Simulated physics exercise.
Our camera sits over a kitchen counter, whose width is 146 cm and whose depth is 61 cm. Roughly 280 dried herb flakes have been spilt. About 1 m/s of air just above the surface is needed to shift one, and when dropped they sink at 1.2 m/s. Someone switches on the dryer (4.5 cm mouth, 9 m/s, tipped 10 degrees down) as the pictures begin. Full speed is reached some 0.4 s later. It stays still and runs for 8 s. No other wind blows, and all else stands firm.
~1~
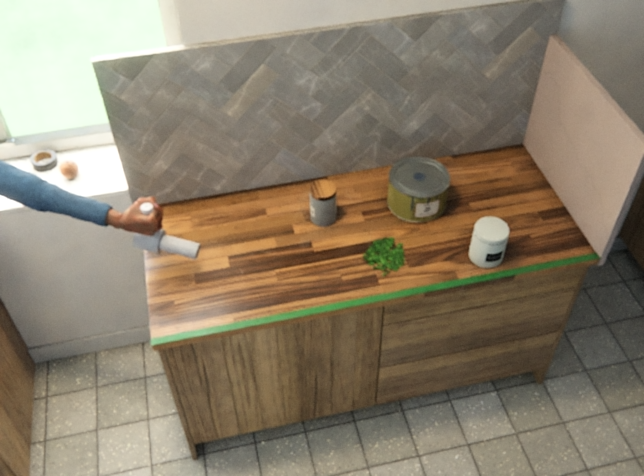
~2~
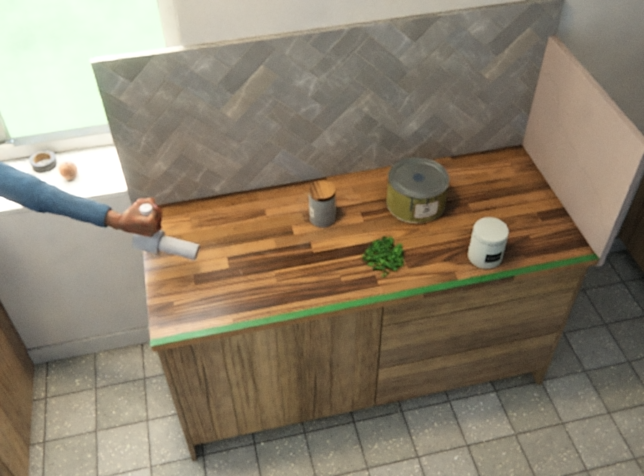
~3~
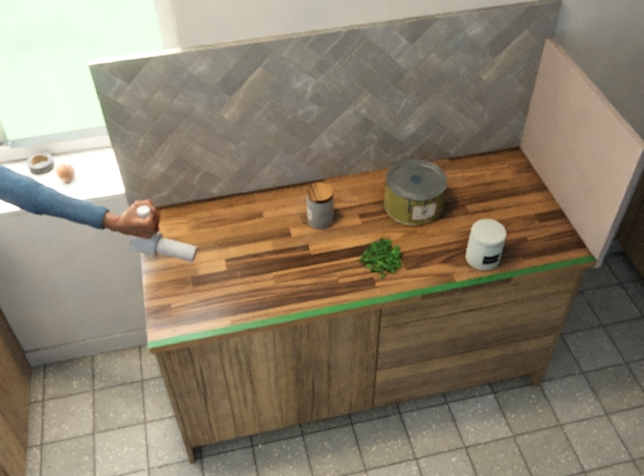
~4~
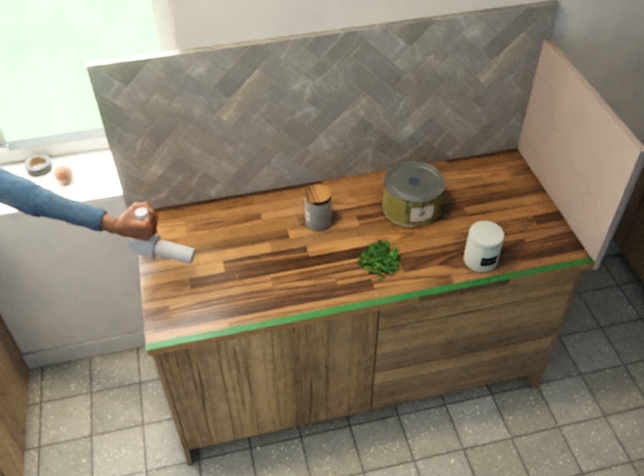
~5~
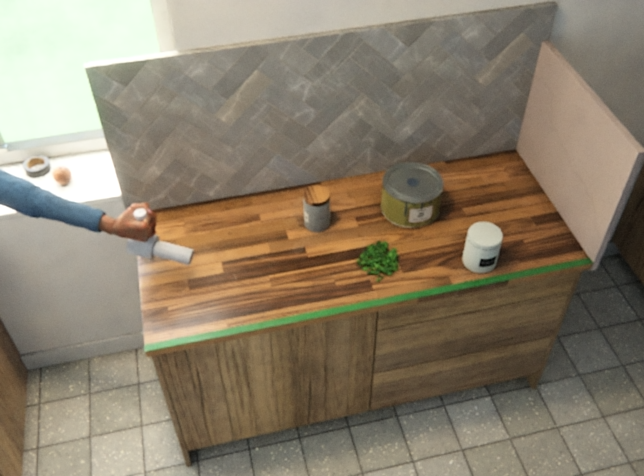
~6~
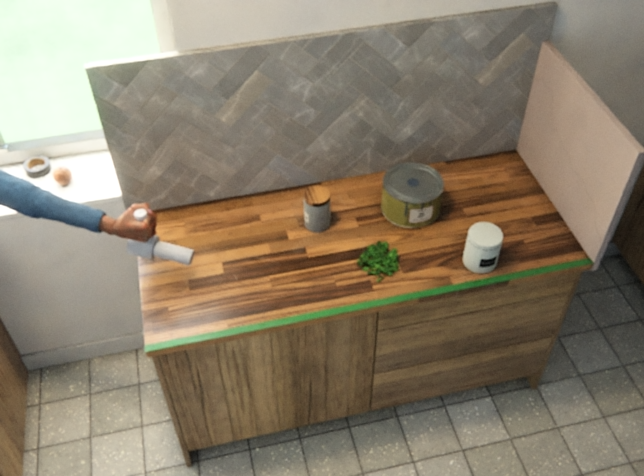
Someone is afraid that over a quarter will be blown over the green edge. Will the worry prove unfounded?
Loss there undershoots or meets a quarter.
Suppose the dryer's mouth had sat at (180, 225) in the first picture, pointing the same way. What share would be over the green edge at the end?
60 per cent.
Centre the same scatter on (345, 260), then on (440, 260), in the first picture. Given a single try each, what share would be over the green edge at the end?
Taking the two spots in order, I'd say around 2 percent and then 30 percent.
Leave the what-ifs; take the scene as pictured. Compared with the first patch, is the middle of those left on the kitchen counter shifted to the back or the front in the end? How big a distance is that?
To the far end, near enough 5 cm.
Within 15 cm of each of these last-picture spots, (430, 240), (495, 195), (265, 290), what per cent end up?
Taking the spots one by one, around 15 %, 15 % and 0 %.
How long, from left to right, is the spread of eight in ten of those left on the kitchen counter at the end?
I'd say close to 30 cm.
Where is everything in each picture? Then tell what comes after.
In the first picture, the middle of the dried herb flakes is near (387, 254), none has stirred yet and the mouth of the dryer is at (198, 252).
In the second picture, the middle of the dried herb flakes is near (386, 254), none has stirred yet and the green edge is centred on (386, 301).
In the third picture, the middle of the dried herb flakes is near (384, 255), none has stirred yet, the top of a jar is at (320, 191) and the top of a large tin is at (416, 179).
In the fourth picture, the middle of the dried herb flakes is near (382, 257) and none has stirred yet.
In the fifth picture, the middle of the dried herb flakes is near (380, 258) and none has stirred yet.
In the sixth picture, the middle of the dried herb flakes is near (381, 258) and none has stirred yet.
Then, 1.2 s after the last picture the count stands so, 7 % are over the green edge; the middle of those still in play is near (466, 240).
Then, 2.2 s after the last picture the count stands so, 8 % are over the green edge; the middle of those still in play is near (493, 232).
Then, 4.0 s after the last picture the count stands so, 9 % are over the green edge; the middle of those still in play is near (510, 227).
Then, 7.6 s after the last picture, at the end, 10 % are over the green edge; the middle of those still in play is near (525, 224).
